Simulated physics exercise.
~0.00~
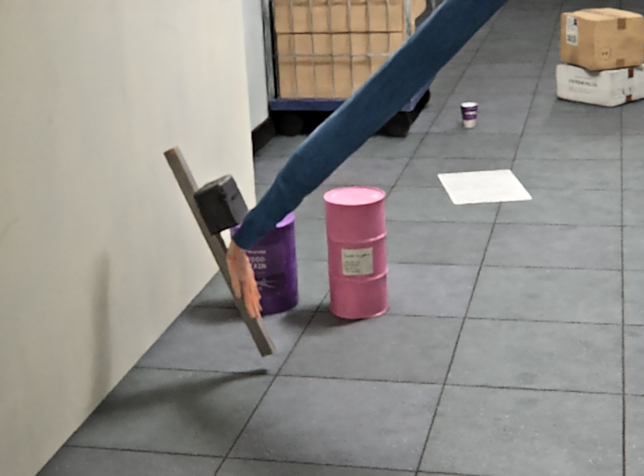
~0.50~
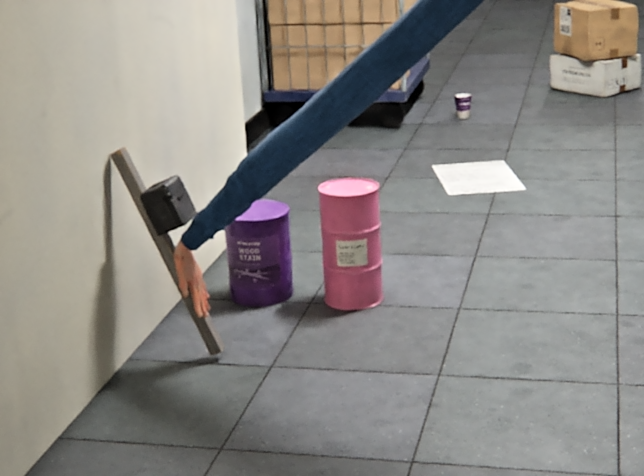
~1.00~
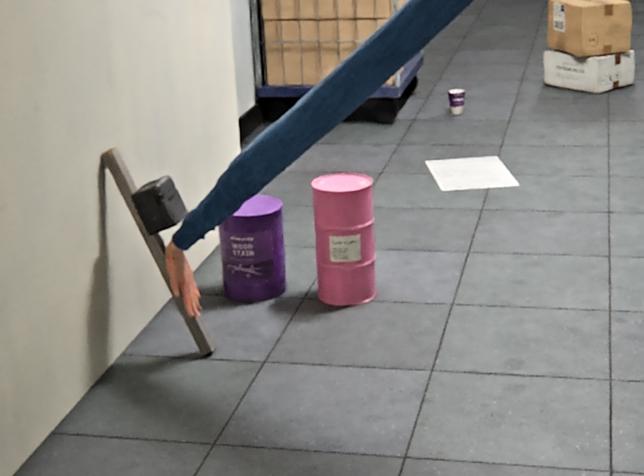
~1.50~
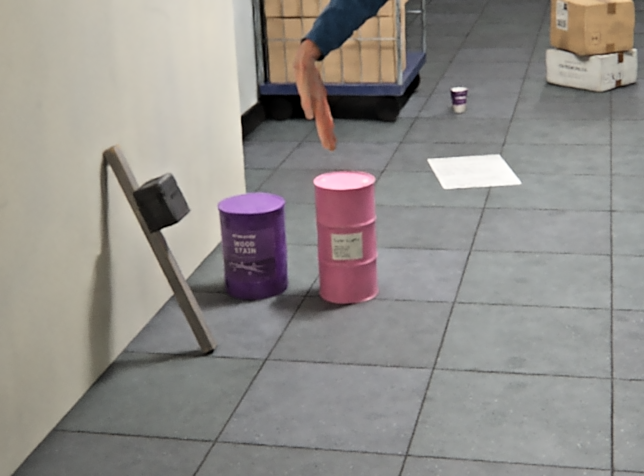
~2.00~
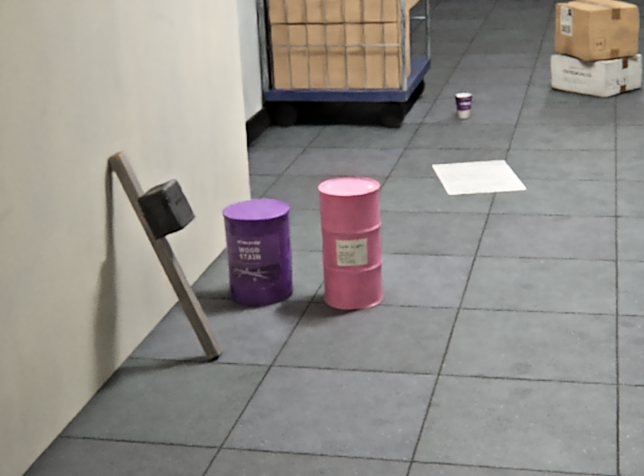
Against a pale wall on a grey tiled floor, a hand leaned a grey pole with a dark block attached, near a purple pail and a pink canister, then let go and drew away, and the pole stayed propped up.
